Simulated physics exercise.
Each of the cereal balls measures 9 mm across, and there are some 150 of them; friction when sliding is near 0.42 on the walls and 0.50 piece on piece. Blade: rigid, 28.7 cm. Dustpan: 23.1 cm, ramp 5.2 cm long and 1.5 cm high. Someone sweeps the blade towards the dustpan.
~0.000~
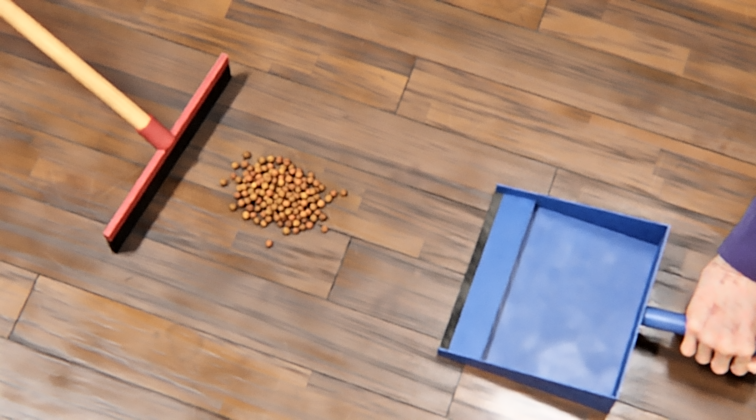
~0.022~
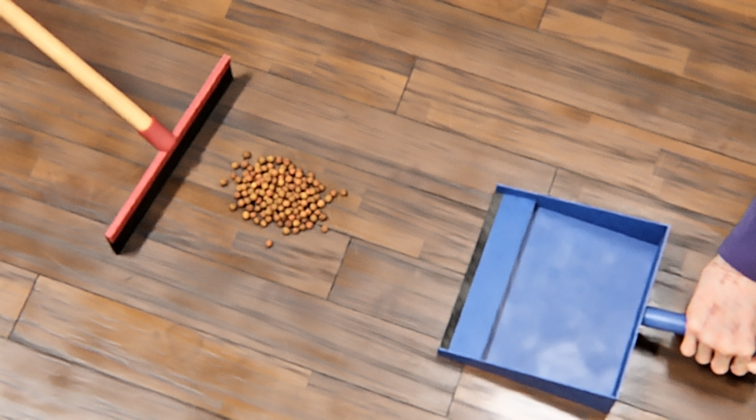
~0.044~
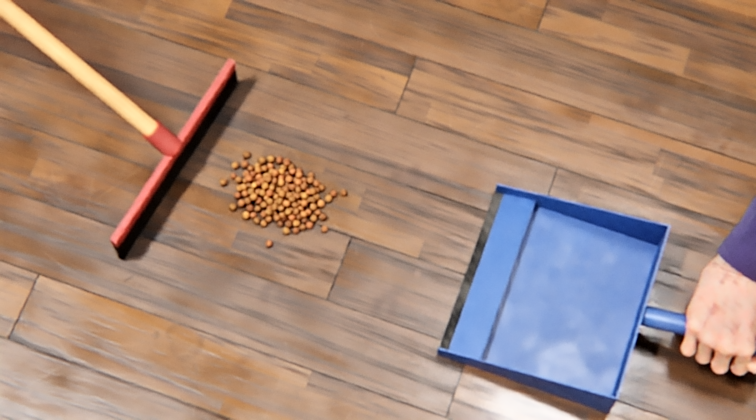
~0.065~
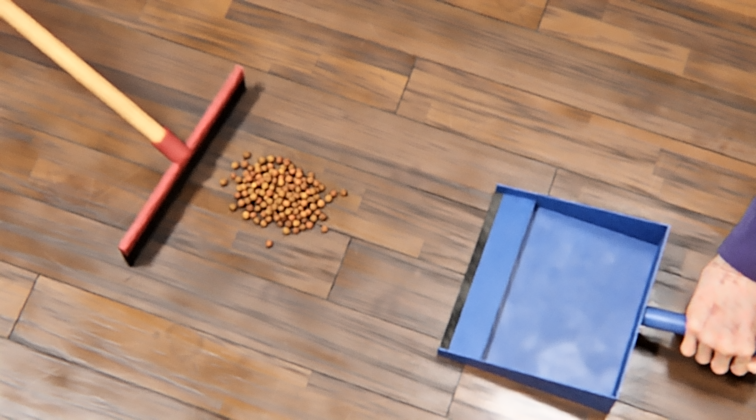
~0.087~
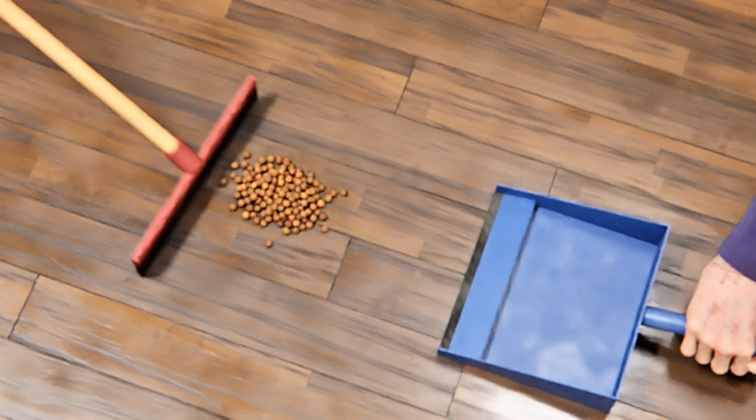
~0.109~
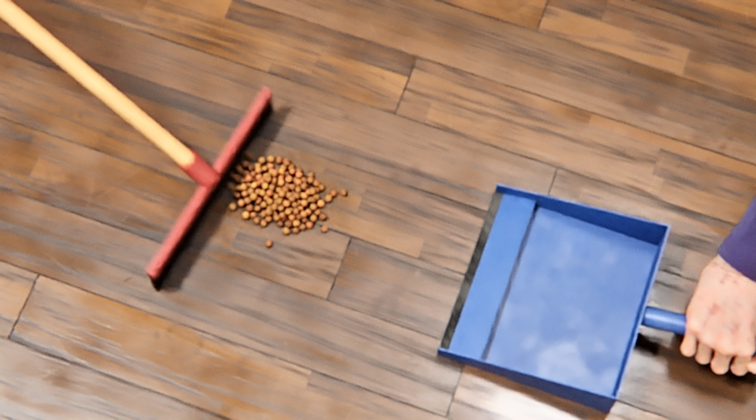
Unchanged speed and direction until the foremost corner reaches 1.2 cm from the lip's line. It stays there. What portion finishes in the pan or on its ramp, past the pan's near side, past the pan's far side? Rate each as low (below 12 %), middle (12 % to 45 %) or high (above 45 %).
Pan - middle, near side - middle, far side - low.
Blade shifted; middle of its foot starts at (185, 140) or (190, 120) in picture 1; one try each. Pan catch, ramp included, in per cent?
I'd put it near 35 per cent for the first and near 40 per cent for the second.
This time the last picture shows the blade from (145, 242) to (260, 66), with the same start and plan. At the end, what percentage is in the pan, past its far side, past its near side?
That ends as pan 15, far 10, and near 5.
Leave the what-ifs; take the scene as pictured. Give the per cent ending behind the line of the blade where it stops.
Near 10 percent, give or take.
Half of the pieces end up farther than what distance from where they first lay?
That distance is around 32 cm.
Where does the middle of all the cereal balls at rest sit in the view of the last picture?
(460, 334).
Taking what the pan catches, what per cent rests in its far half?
Something like 10 in a hundred.
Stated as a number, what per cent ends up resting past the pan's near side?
About 25 per cent.
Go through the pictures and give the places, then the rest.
Blade from (109, 236) to (225, 61), moved 0.0 cm, 0 of the pieces shifted so far; middle of the pieces at (283, 197); pan at (565, 304), in the first picture.
Blade from (111, 238) to (226, 62), moved 0.3 cm, 0 of the pieces shifted so far; middle of the pieces at (283, 197), in the second picture.
Blade from (116, 242) to (232, 66), moved 1.2 cm, 0 of the pieces shifted so far; middle of the pieces at (283, 197), in the third picture.
Blade from (124, 250) to (240, 73), moved 2.7 cm, 0 of the pieces shifted so far; middle of the pieces at (283, 197), in the fourth picture.
Blade from (137, 260) to (252, 83), moved 4.9 cm, 0 of the pieces shifted so far; middle of the pieces at (283, 197), in the fifth picture.
Blade from (152, 274) to (267, 95), moved 7.6 cm, 2 of the pieces shifted so far; middle of the pieces at (283, 197); pan at (565, 304). The blade's pace is about 1.28 m/s, heading 22 degrees towards the viewer's side, in the sixth picture.
Then, at 0.25 s, middle of the blade 17 cm from the lip; 0 % over the lip, far side 0 %, near side 5 %.
After 0.34 s, middle of the blade 7 cm from the lip; 0 % over the lip, far side 5 %, near side 20 %.
After 0.56 s, middle of the blade 3 cm from the lip; 40 % over the lip, far side 5 %, near side 25 %.
At rest (1.3 s), pan 35 %, near side 25 %, far side 5 %, in front of the lip or behind the blade 35 %.
